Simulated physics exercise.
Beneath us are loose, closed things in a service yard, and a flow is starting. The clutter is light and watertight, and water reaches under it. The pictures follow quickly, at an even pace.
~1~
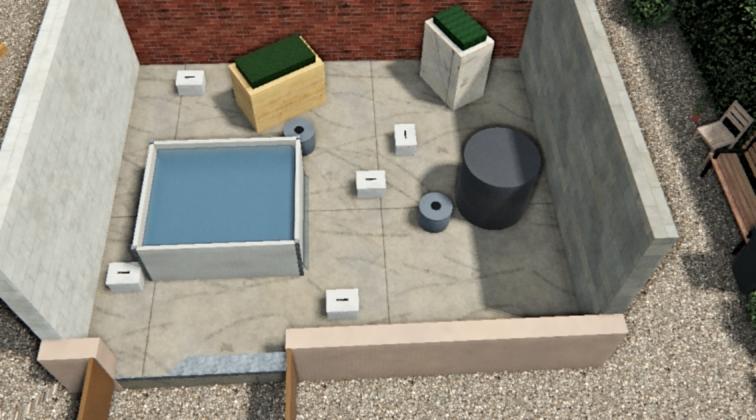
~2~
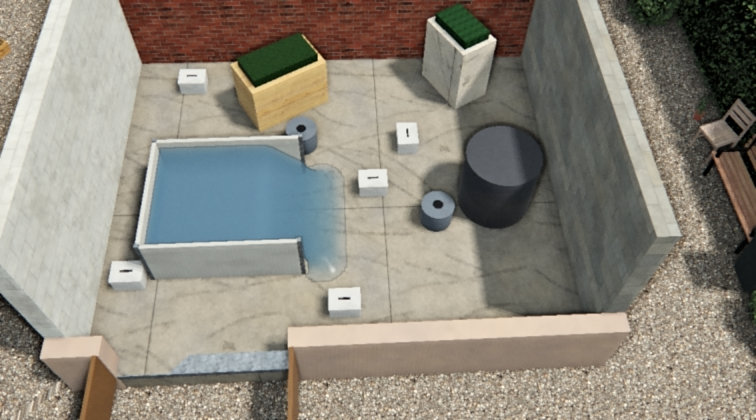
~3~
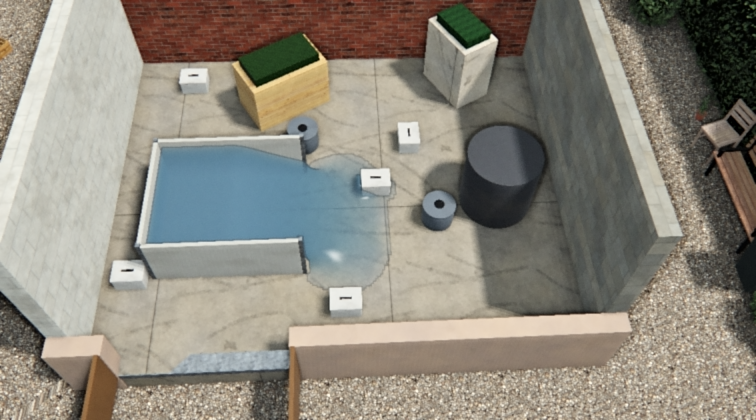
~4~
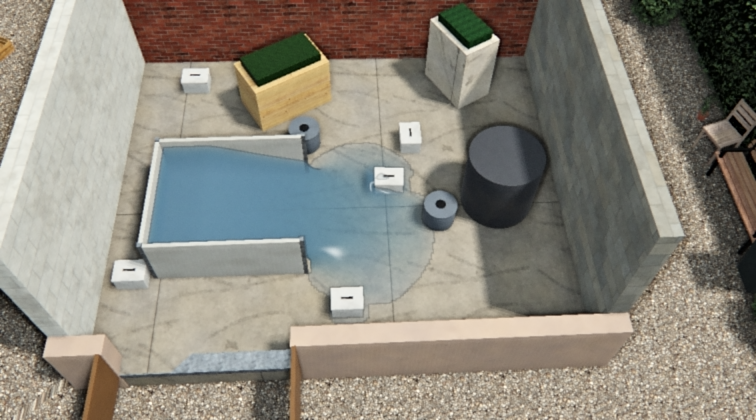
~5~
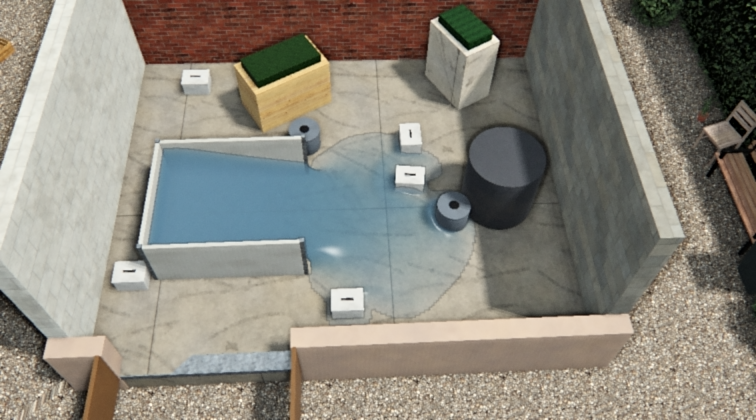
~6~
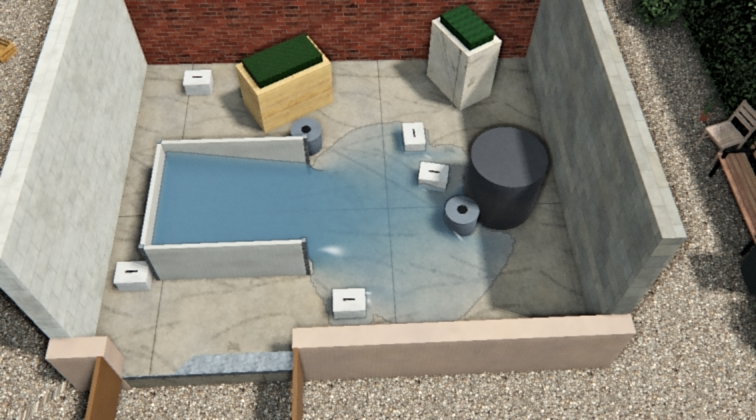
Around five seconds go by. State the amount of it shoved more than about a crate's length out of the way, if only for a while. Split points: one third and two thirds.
Band: Between the two split points.
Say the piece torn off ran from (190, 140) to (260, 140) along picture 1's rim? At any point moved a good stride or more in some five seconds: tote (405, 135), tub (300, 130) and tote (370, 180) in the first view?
Taking them one at a time, the first gets shoved clear, the second gets shoved clear and the third not displaced that far.
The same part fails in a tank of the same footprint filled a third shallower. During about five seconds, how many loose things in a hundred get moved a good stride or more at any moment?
Roughly 40 in a hundred.
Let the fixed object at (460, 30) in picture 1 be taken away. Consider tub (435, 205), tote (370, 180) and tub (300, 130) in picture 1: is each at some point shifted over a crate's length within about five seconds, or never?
Result, listed order: Knocked clear / knocked clear / hardly budged.
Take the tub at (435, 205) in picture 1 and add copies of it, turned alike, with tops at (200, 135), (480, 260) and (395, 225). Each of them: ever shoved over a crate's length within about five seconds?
Per listing: Largely stays, cleared out, cleared out.
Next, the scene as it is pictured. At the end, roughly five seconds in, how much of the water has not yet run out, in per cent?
100 %.
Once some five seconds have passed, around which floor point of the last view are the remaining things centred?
On the floor of the last picture, roughly (358, 179).
A moment on, 2 of 7 are well off their spots; 1 afloat.
Next, 3 of 7 are well off their spots; 2 afloat.
Later, 3 of 7 are well off their spots; 3 afloat.
In the end, 3 of 7 are well off their spots, and 3 have been at some point; 3 afloat.
